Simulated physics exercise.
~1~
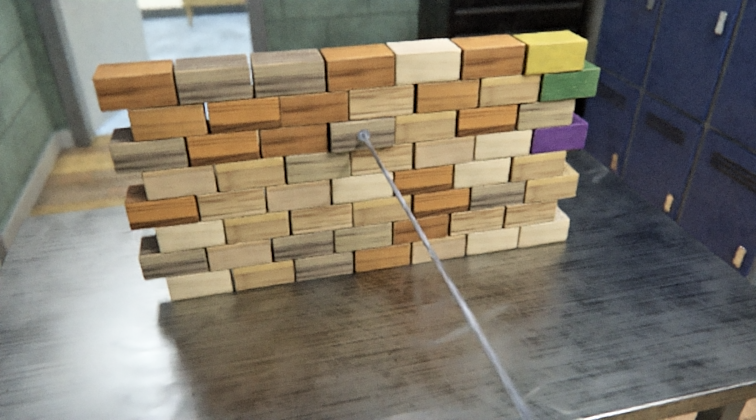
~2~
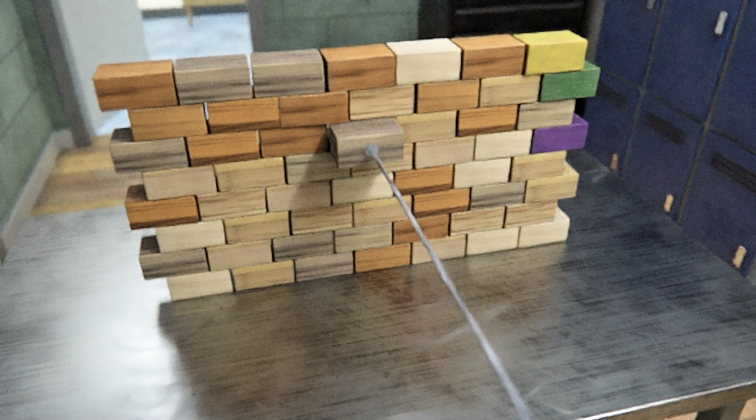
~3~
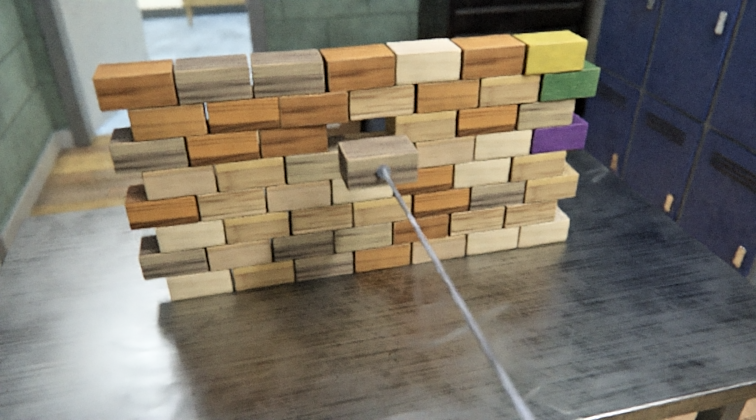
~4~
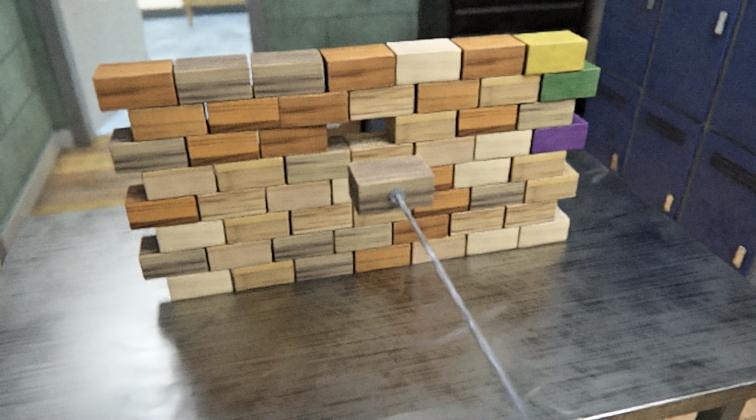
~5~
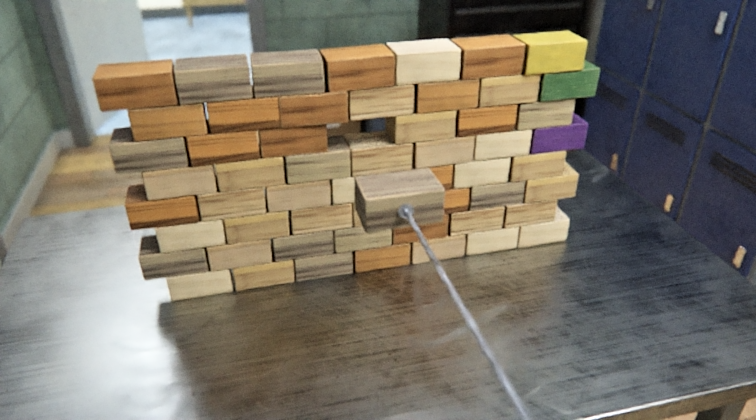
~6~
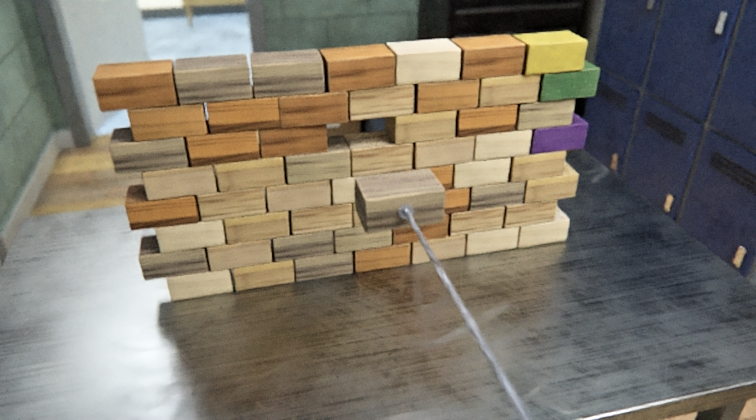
A wall of wooden toy blocks in orange, tan, cream and grey-brown stands on a dark, shiny tabletop, seen from the front and slightly above, with blue lockers to the right and a doorway behind on the left. A yellow block sits at the top right corner, with a green one and a purple one below it. A thin rod draws a grey-brown block out of the upper middle, bringing it forward, down and slightly right. A gap opens behind it. Finally the block stops, held on the rod before the wall, which still stands, its coloured blocks unmoved.
